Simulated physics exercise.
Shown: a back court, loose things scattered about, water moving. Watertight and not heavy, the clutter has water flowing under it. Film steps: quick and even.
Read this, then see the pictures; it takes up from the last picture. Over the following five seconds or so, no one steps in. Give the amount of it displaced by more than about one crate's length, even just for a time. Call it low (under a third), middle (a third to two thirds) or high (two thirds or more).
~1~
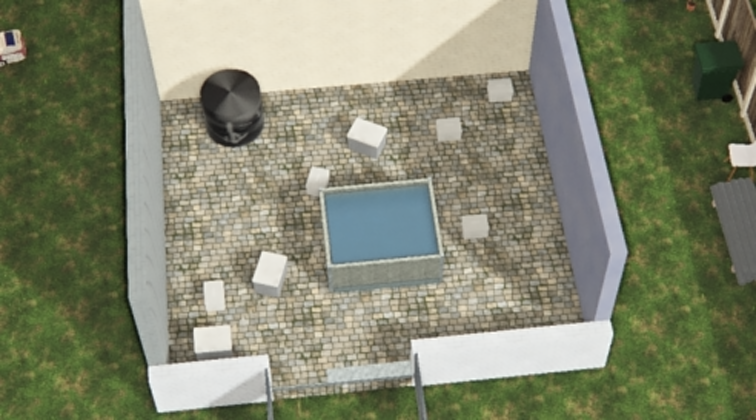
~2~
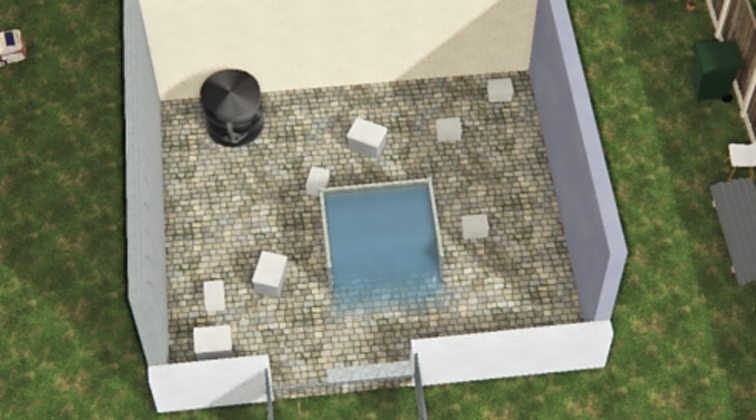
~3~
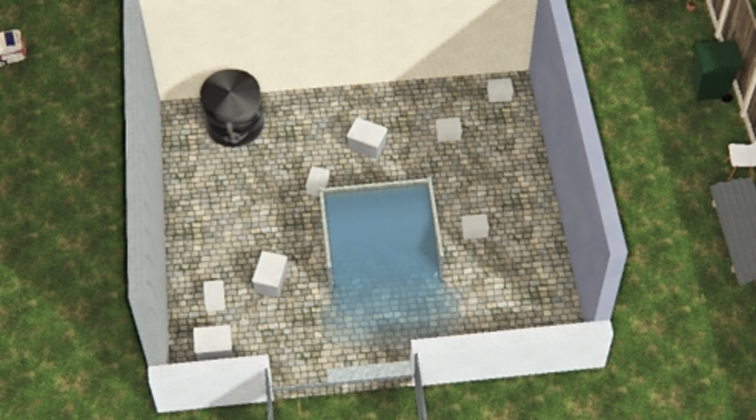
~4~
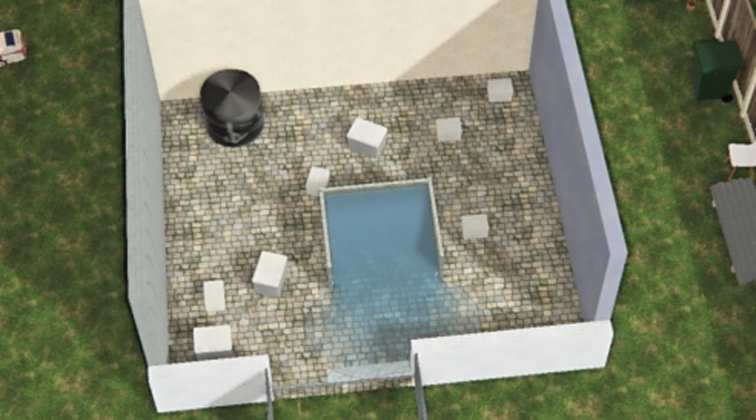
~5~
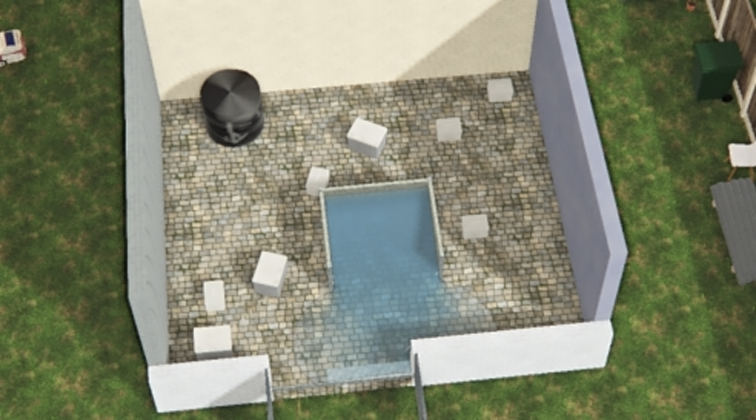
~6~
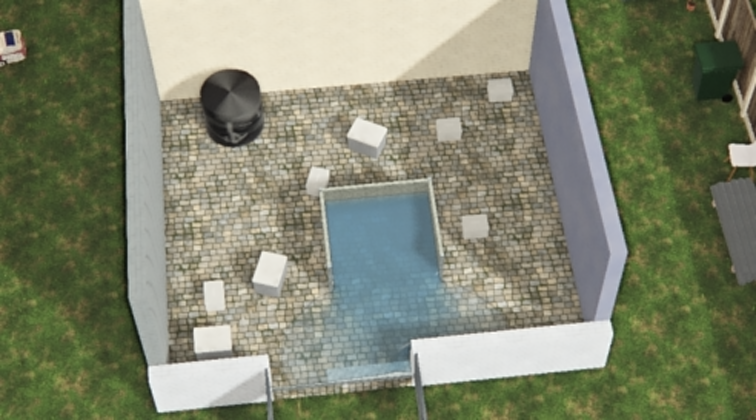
Low.
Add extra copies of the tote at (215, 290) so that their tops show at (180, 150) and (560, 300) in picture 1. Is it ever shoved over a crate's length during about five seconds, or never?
Falls short, then travels that far.
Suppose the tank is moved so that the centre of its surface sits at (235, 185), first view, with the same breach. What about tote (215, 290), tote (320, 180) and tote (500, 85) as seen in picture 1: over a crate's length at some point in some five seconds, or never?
First displaced far, then never went far, then never went far.
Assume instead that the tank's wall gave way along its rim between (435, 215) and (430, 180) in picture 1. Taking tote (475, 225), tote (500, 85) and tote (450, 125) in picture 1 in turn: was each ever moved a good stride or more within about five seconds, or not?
Order as asked: Sent that far; sent that far; not sent that far.
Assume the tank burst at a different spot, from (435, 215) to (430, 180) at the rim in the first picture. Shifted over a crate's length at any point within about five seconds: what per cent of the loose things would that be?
I make it 40 per cent.
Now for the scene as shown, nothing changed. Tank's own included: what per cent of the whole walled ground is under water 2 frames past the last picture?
20 per cent or so.
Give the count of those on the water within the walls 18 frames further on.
Exactly 0.
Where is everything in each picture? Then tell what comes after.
The first picture shows a tote at (449, 125), on the bottom; a tote at (318, 178), on the bottom; 0 of 8 have shifted.
The second picture shows a tote at (449, 125) rests on the ground; a tote at (318, 178) rests on the ground; 0 of 8 have shifted.
The third picture shows a tote at (449, 125), on the bottom; a tote at (318, 178), on the bottom; 0 of 8 have shifted.
The fourth picture shows a tote at (449, 125) rests on the ground; a tote at (318, 178), on the bottom; 0 of 8 have shifted.
The fifth picture shows a tote at (449, 125) rests on the ground; a tote at (318, 178), on the bottom; 0 of 8 have shifted.
The sixth picture shows a tote at (449, 125) rests on the ground; a tote at (318, 178), on the bottom; 0 of 8 have shifted.
A moment on, 0 of 8 are well off their spots; 0 afloat.
Next, 0 of 8 are well off their spots; 0 afloat.
Later, 0 of 8 are well off their spots; 0 afloat.
In the end, 0 of 8 are well off their spots, and 0 have been at some point; 1 afloat.
